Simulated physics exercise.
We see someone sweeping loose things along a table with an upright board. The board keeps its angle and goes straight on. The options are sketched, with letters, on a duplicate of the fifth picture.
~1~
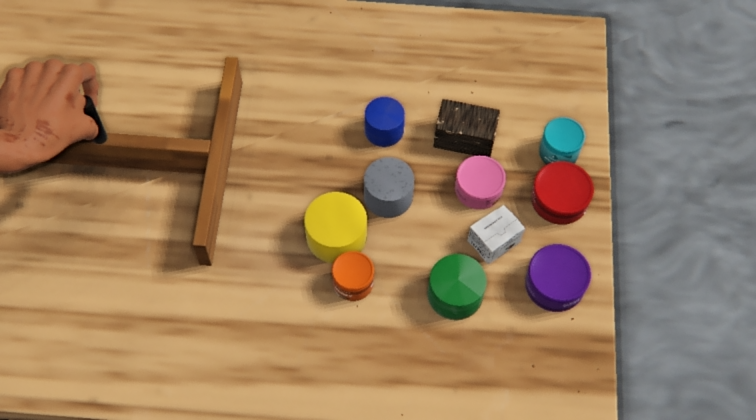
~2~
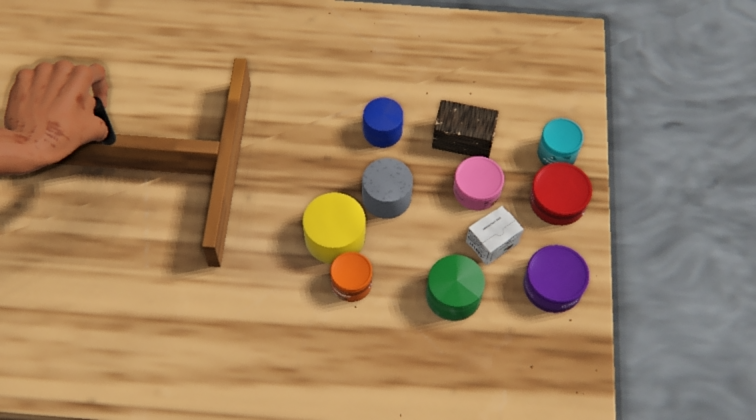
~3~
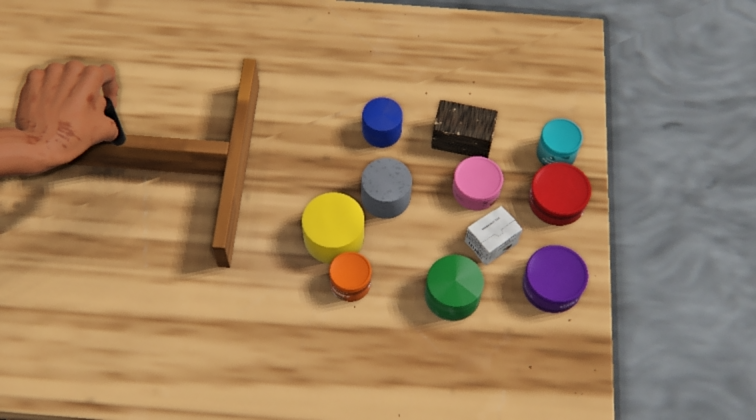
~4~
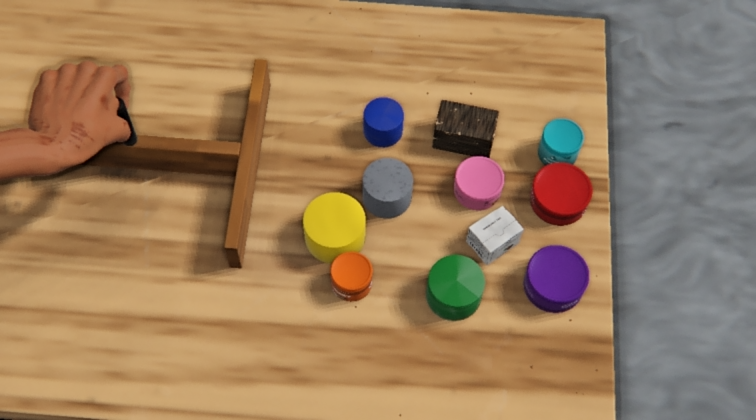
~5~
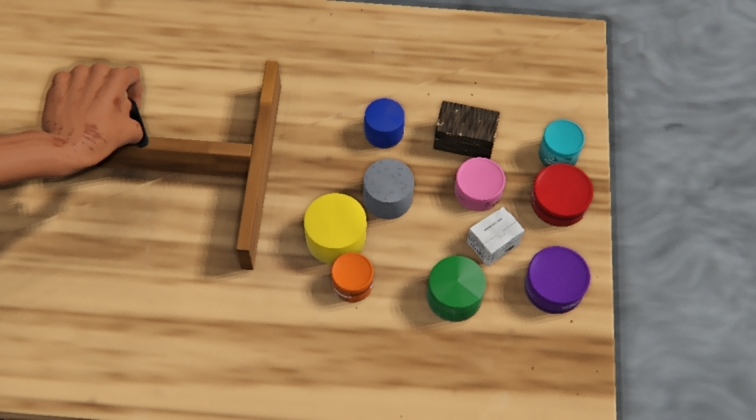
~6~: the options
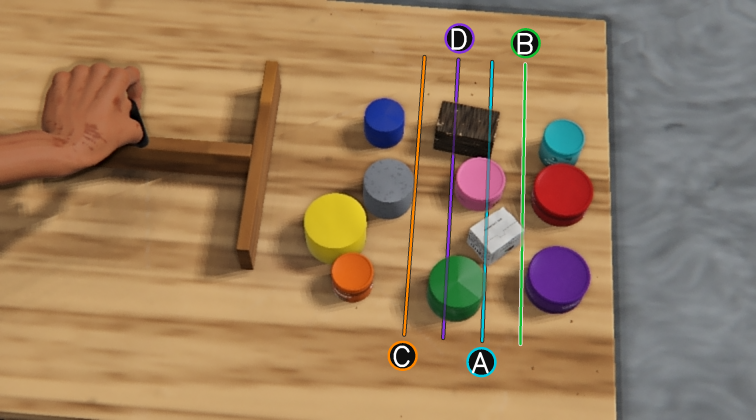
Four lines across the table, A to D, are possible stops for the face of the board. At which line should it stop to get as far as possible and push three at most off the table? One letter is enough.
It should halt at B.
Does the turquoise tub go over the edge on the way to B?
By then, yes.
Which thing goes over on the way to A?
The turquoise tub.
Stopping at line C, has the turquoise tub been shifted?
No.
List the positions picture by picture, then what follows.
In the first picture, yellow pot (336, 228); black block (466, 128); grey pot (388, 188).
In the second picture, board (225, 148); green tin (455, 288).
In the third picture, board (234, 148); turquoise tub (559, 145).
In the fourth picture, board (247, 149); blue tin (383, 122).
In the fifth picture, board (258, 151); white packet (496, 237); pink tub (480, 185); yellow pot (335, 230).
On the marked copy, A at (488, 192); B at (523, 194); C at (415, 186); D at (451, 189).
With B. Early on, board (355, 158); orange tub (368, 283); yellow pot (386, 234).
Further on, board (451, 165); turquoise tub (578, 148); red jar (575, 197).
At the end, board (523, 171); turquoise tub over the edge; red jar over the edge; two fallen.
As for the rest, A is within the limit but short; C is within the limit but short; D is within the limit but short.
